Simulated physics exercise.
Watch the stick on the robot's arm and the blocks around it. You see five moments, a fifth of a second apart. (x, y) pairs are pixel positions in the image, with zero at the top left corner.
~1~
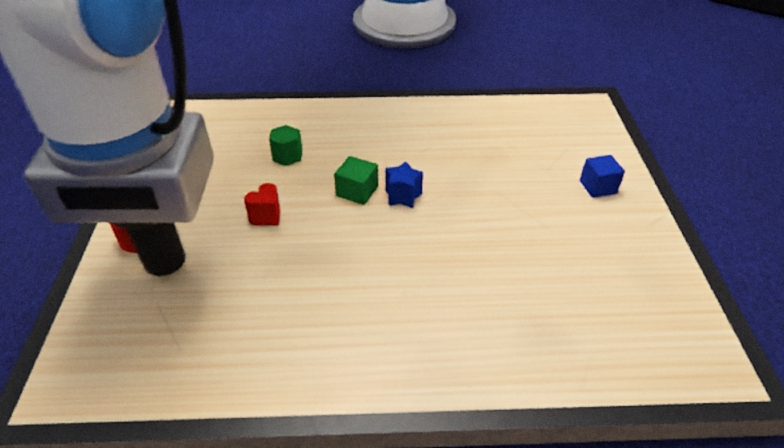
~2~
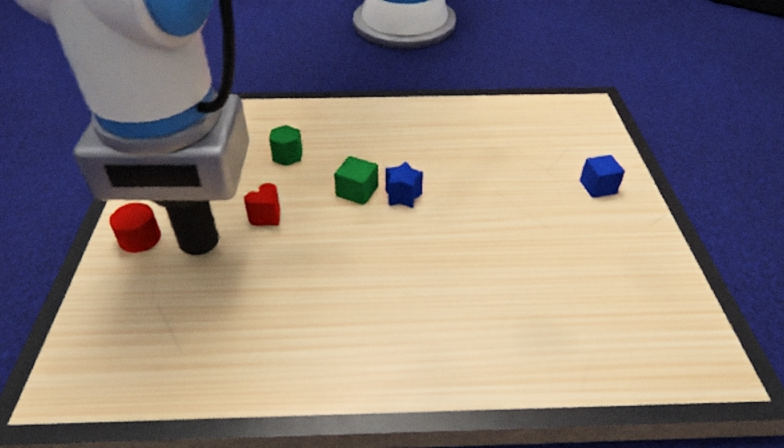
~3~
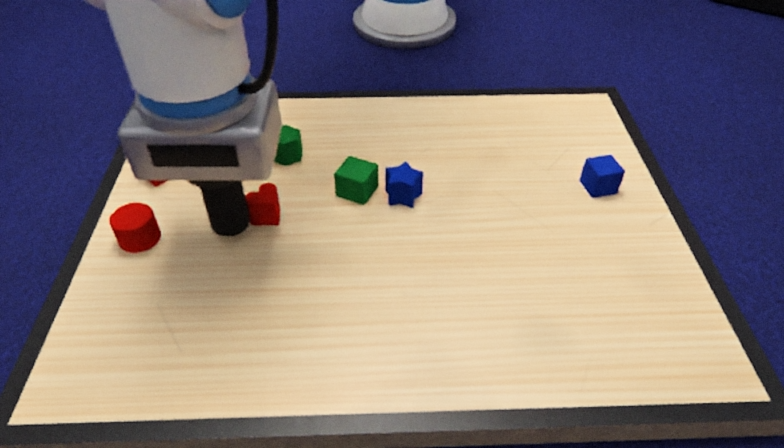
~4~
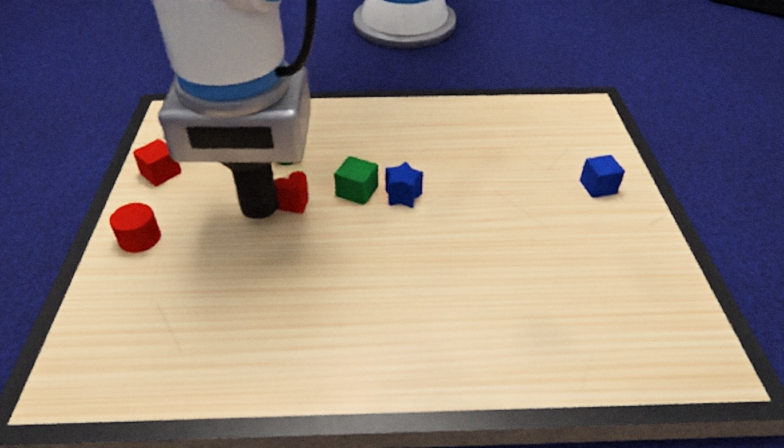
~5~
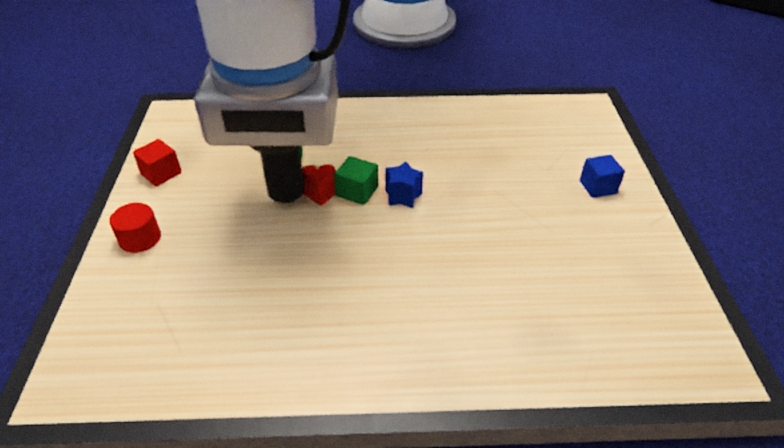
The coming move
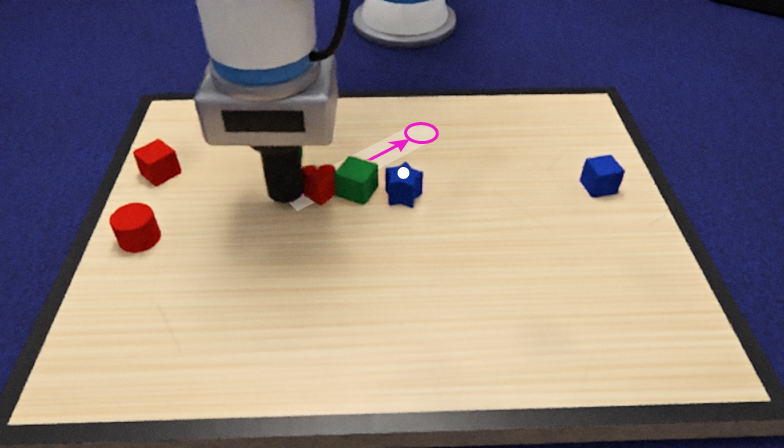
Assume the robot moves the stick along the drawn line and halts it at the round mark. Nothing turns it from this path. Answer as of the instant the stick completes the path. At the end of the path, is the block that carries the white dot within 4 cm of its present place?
I expect so.
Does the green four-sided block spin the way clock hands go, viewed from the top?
Yes.
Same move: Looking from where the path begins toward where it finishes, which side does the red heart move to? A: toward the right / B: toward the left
My pick is A.
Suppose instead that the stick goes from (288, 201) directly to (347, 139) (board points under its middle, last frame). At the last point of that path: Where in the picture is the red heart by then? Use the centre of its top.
By then it is at (342, 157).
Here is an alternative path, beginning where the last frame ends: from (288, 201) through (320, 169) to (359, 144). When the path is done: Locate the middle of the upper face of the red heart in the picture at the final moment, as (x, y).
It should be at about (343, 158).
Path on the board, from (288, 201) to (421, 133); the dot is on the blue star block.
What follows on the original path. One third of the way, stick (336, 166); red heart (366, 156), turned 60° clockwise; green four-sided block (395, 168); blue star block (426, 178), turned 30° clockwise.
Two thirds of the way, stick (381, 144); red heart (409, 143), turned 115° clockwise; green four-sided block (411, 167), turned 35° clockwise; blue star block (436, 183), turned 65° clockwise.
At the end, stick (422, 123); green hexagon in place; red heart (411, 142), turned 125° clockwise; green four-sided block (411, 167), turned 35° clockwise; blue star block (436, 183), turned 65° clockwise.
